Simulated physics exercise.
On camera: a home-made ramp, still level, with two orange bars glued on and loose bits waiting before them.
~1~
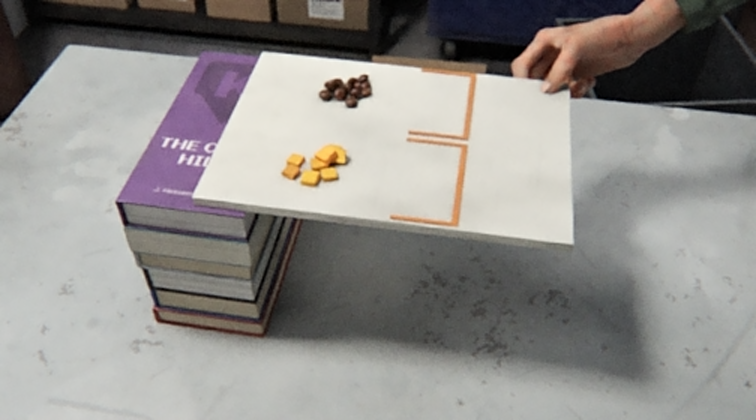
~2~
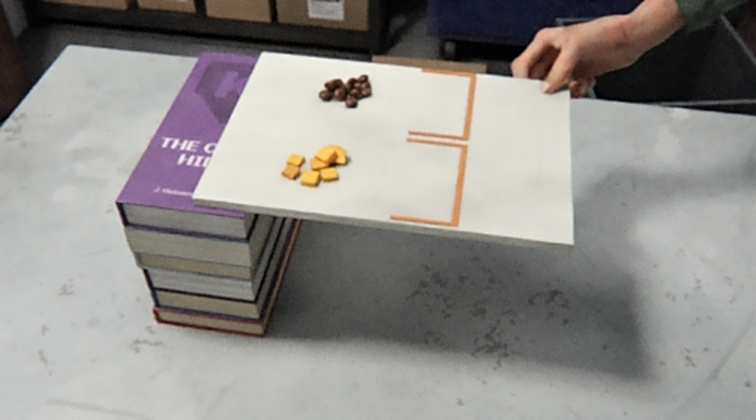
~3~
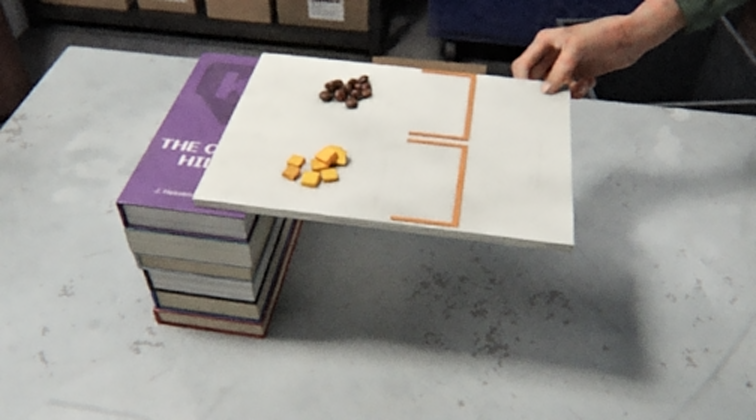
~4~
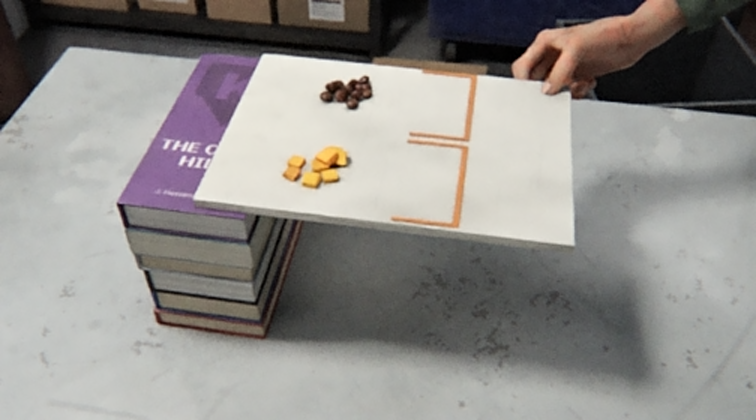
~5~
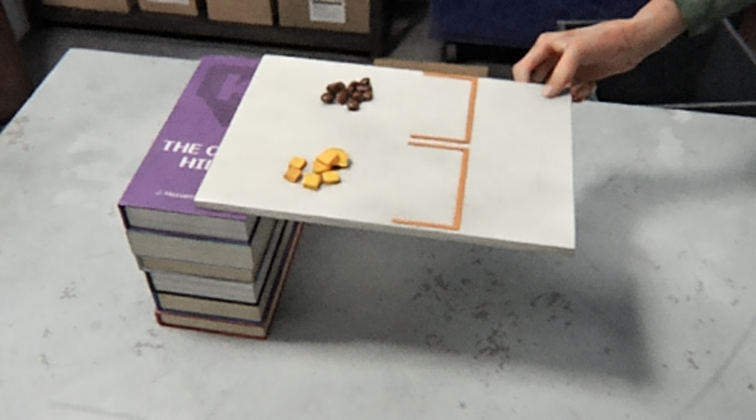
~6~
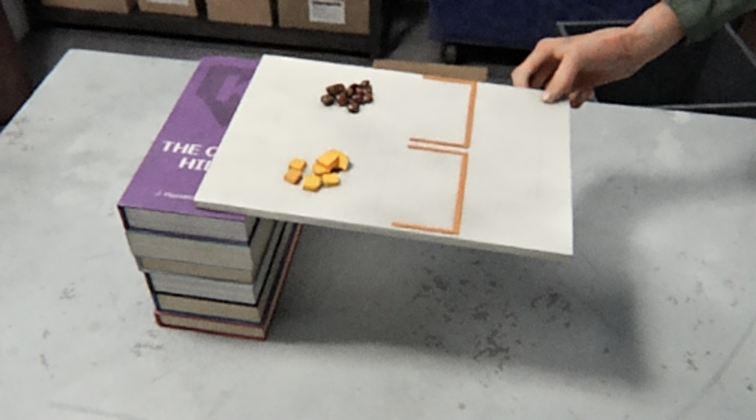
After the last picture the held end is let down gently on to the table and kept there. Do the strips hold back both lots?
The nearer batch gets over its bar; the farther batch gets over its bar.
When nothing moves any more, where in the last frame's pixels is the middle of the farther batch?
Near (557, 248).
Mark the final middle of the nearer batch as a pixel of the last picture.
At about (518, 323).
Then, 0.96 s later than the last frame, board sloping at 21°; nearer batch where it was; farther batch where it was.
Then, 1.80 s later than the last frame, board sloping at 38°; nearer batch every one past its bar; farther batch almost all past its bar.
Then, 2.52 s later than the last frame, board resting at 41°; nearer batch every one past its bar; farther batch almost all past its bar.
When it is over, board resting at 41°; nearer batch every one past its bar; farther batch almost all past its bar.
